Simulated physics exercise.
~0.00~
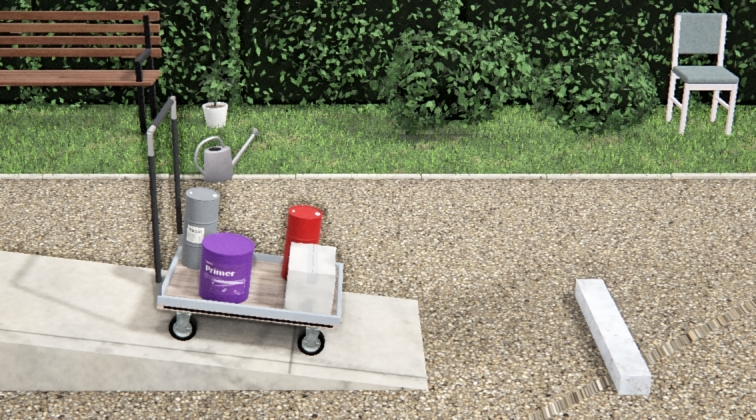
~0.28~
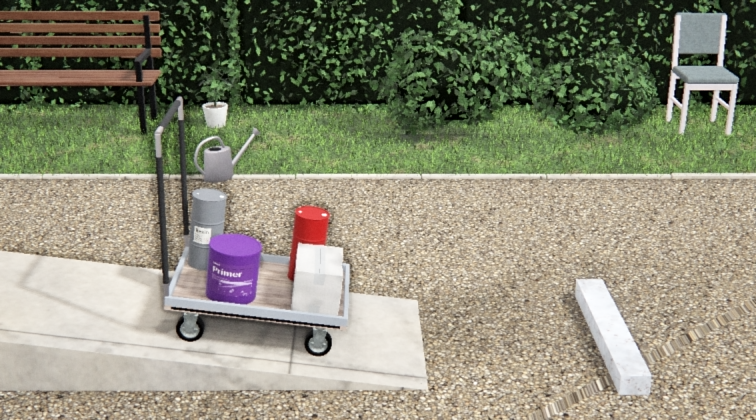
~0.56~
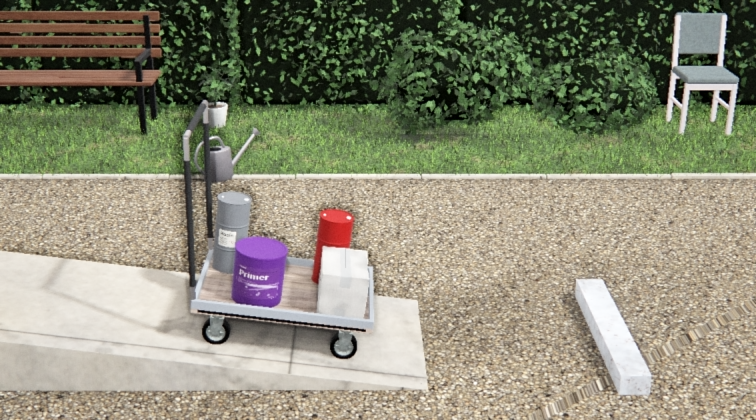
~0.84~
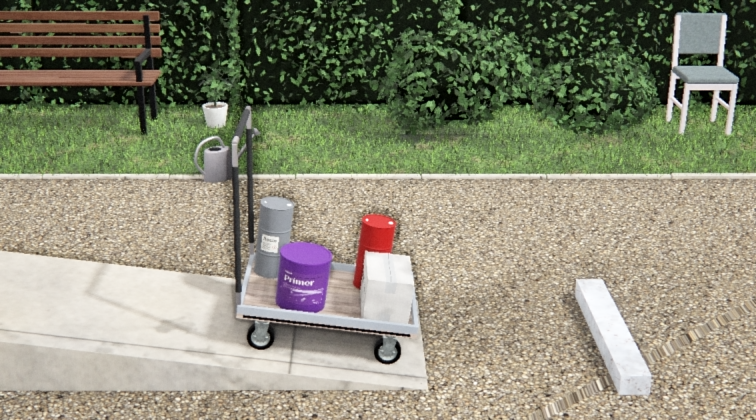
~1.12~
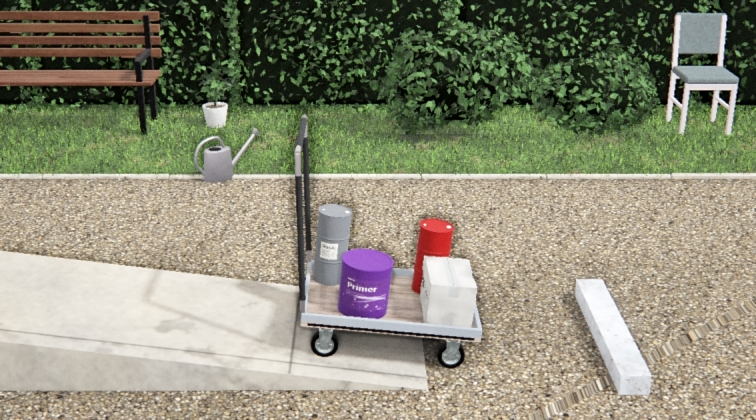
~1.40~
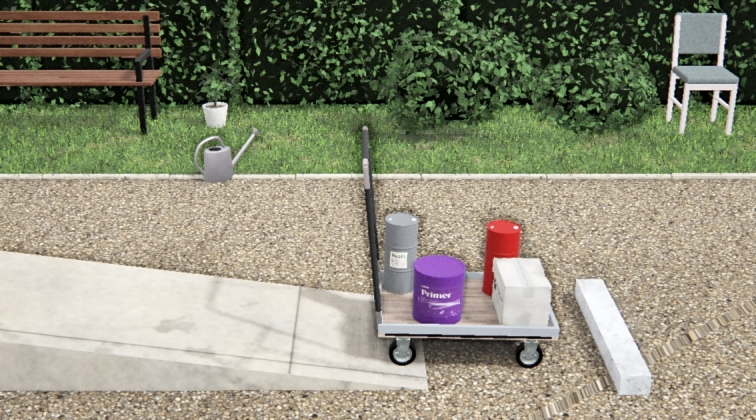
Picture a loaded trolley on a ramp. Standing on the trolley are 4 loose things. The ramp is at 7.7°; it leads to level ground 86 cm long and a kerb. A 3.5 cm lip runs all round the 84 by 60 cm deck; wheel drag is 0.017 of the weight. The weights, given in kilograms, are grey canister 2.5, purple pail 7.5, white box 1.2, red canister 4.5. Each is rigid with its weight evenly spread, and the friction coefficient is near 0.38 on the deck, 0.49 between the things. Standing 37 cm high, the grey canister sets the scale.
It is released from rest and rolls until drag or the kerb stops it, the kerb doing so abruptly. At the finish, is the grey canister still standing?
Yes.
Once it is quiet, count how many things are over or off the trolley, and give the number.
That makes 0.
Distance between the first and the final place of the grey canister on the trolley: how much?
It ends about 20 centimetres from where it started.
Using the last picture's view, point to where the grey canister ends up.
Around (502, 256).
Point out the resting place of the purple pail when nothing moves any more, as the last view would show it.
Rest position, about (545, 293) px.
After 1.70 s, trolley at the kerb; grey canister moved 6 cm near (475, 256); white box 5° off its base; red canister moved 6 cm.
After 1.80 s, trolley at the kerb; grey canister moved 15 cm near (492, 256); red canister 6° off its base; purple pail moved 15 cm.
In the end (3.0 s), not toppled but over 10 cm from the start, grey canister, purple pail and red canister; white box under 10 cm from the start. At the end, from the last picture's camera, grey canister near (502, 256).
